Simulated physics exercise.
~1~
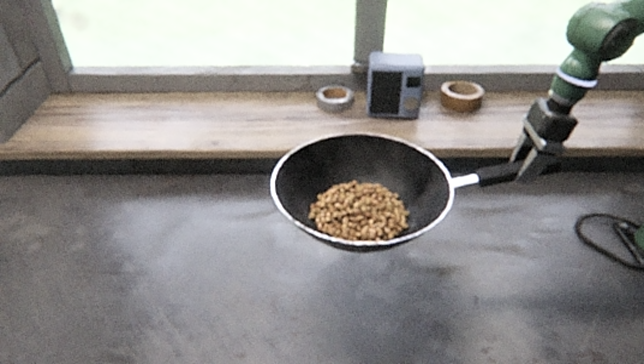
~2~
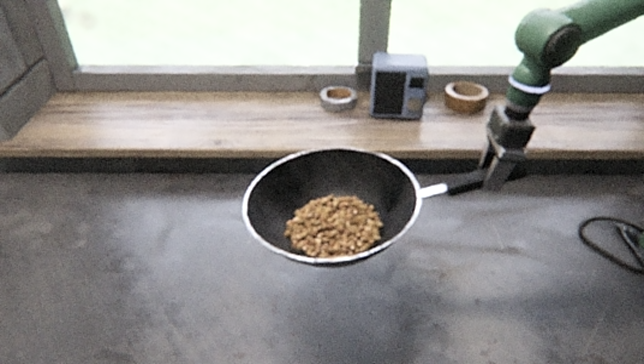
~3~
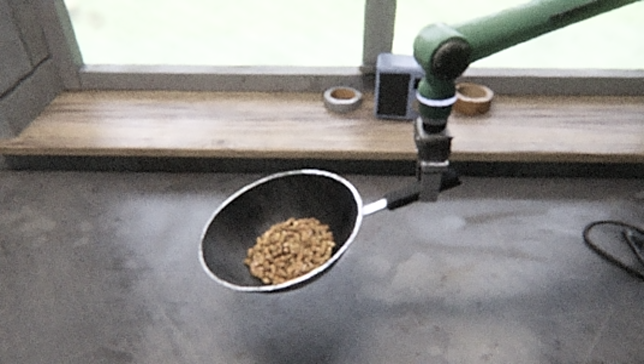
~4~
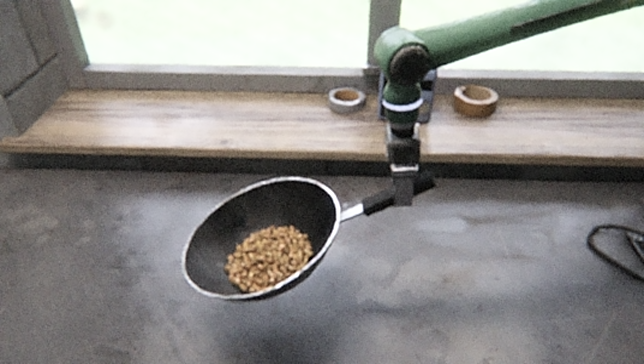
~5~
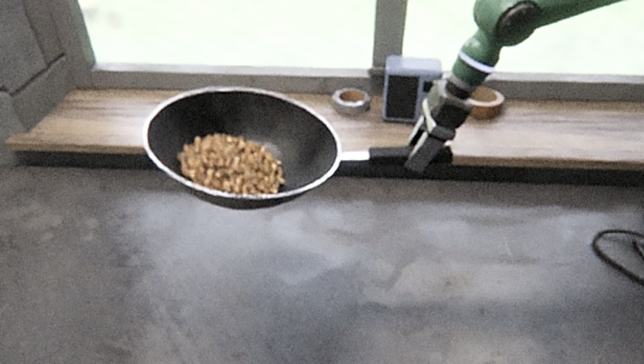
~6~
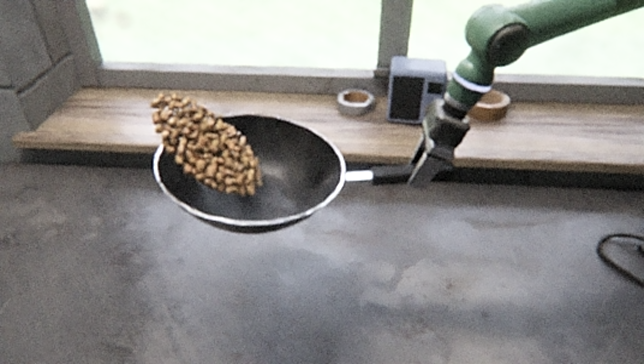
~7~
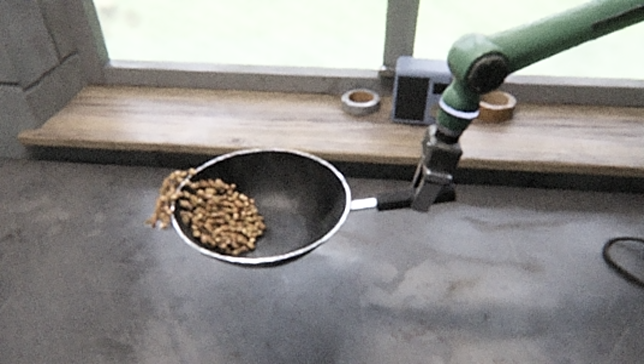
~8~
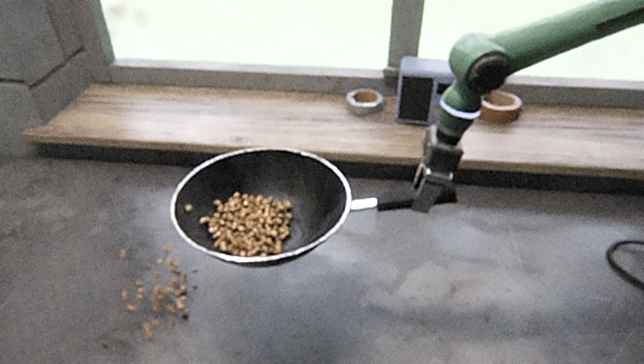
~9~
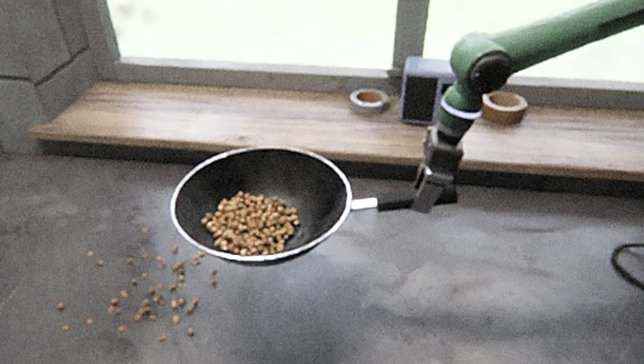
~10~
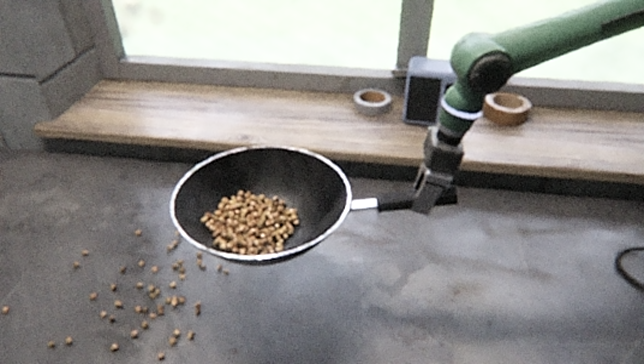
On a dark grey countertop before a bright window, seen from slightly above, a green robot arm at the right holds a black wok of brown dried beans by its handle. A wooden sill behind carries a small dark box and two rolls of tape. The arm draws the wok left and lower, tilting it, then swings it upward. As the wok drops and levels, the beans fly up over its left side. Most land back inside, but some spill past the rim and scatter across the counter at lower left, while the wok stays still.
